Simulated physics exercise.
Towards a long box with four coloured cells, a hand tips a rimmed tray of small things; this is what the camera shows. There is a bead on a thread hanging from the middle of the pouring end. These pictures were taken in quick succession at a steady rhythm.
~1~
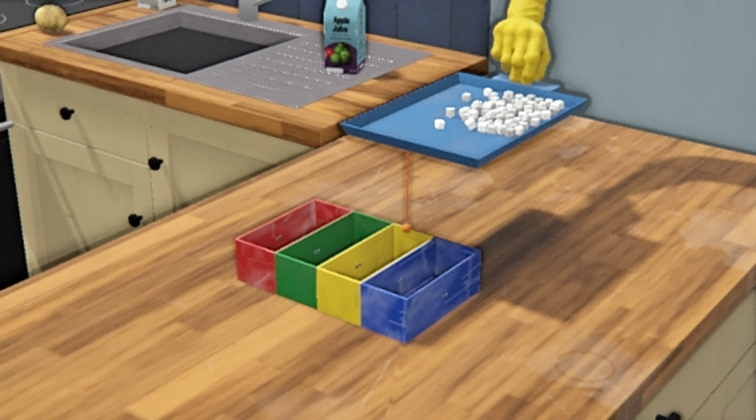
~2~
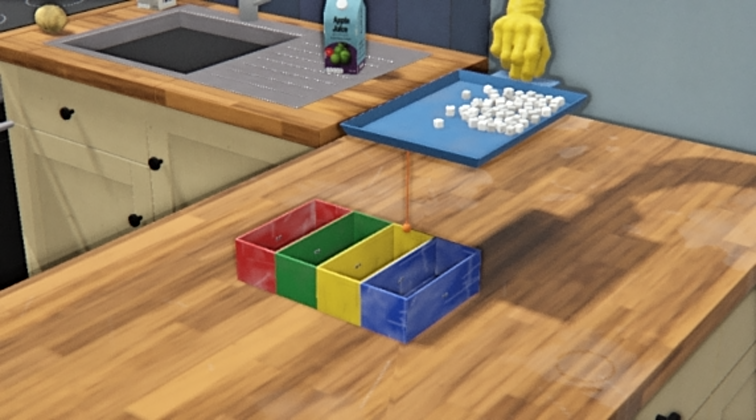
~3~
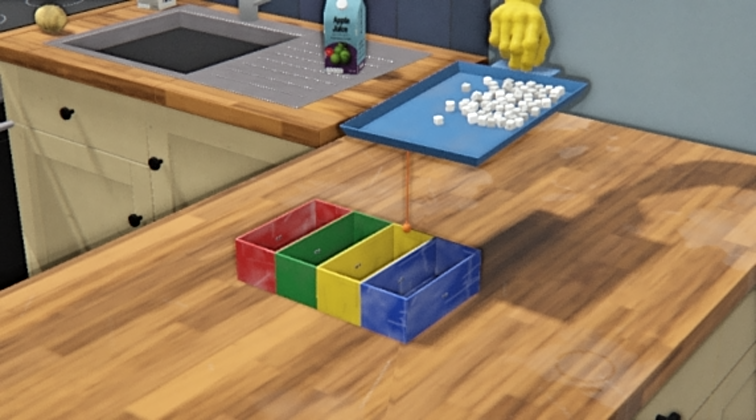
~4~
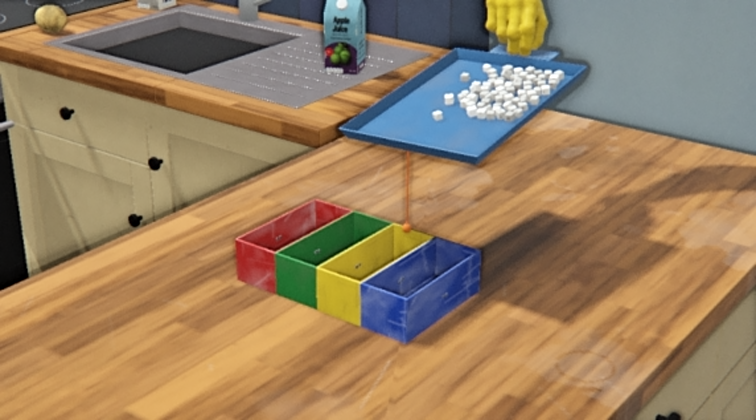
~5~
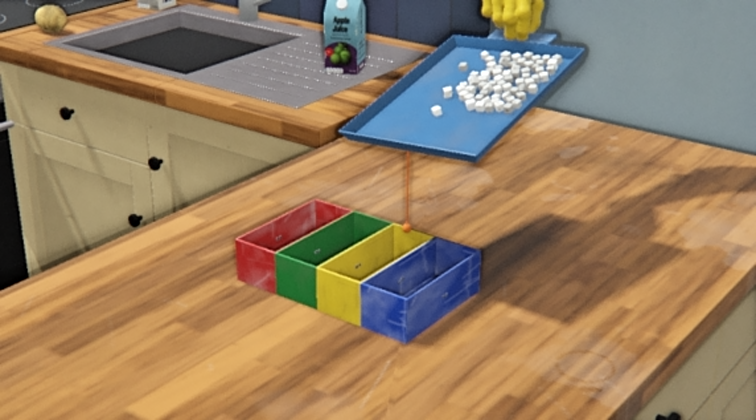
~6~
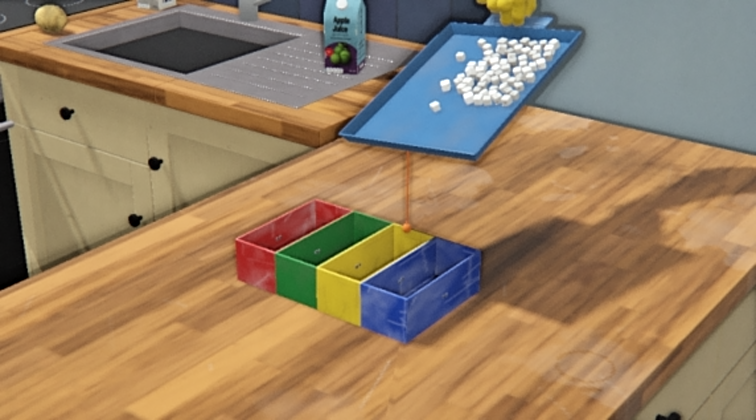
A yellow-gloved hand at the far side of a blue tray rises, gradually tilting it towards the near edge and left corner, in a kitchen seen from above by a still camera. White cubes sit together on the tray, a small orange bead hanging beneath on a thread. On the wooden counter below, red, green, yellow and blue cells stay motionless, with a sink and carton behind.
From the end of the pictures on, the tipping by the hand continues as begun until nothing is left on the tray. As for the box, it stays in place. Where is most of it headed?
Mostly to the green cell.
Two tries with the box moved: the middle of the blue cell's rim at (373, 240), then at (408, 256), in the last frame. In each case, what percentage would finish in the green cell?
Approximately 10 percent, followed by approximately 50 percent.
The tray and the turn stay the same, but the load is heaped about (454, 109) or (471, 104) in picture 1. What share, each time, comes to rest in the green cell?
Roughly 60 % and then 60 %.
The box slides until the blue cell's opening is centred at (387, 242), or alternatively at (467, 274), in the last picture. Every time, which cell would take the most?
For the first position it is that yellow cell, and for the second it is red.
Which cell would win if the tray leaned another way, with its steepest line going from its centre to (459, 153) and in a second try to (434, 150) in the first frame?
The first time it is the cell in blue, and the second time it is blue.
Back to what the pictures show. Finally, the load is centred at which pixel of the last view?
Somewhere close to (323, 283) in the last picture.
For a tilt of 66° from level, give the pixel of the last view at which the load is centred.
(369, 154).
Shortly afterwards, tray tipped steeply; near half on the tray; only a few in the red cell; near half falling or outside the box.
Next, tray tipped past a quarter turn; near a third in the green cell; near a quarter in the red cell; near a quarter in the yellow cell; a little in the blue cell; a little falling or outside the box.
Some moments later, tray tipped past a quarter turn; near a third in the green cell; near a quarter in the red cell; near a quarter in the yellow cell; a little in the blue cell; a little falling or outside the box.
In the end, tray tipped past a quarter turn; near a third in the green cell; near a quarter in the red cell; near a quarter in the yellow cell; a little in the blue cell; a little outside the box.
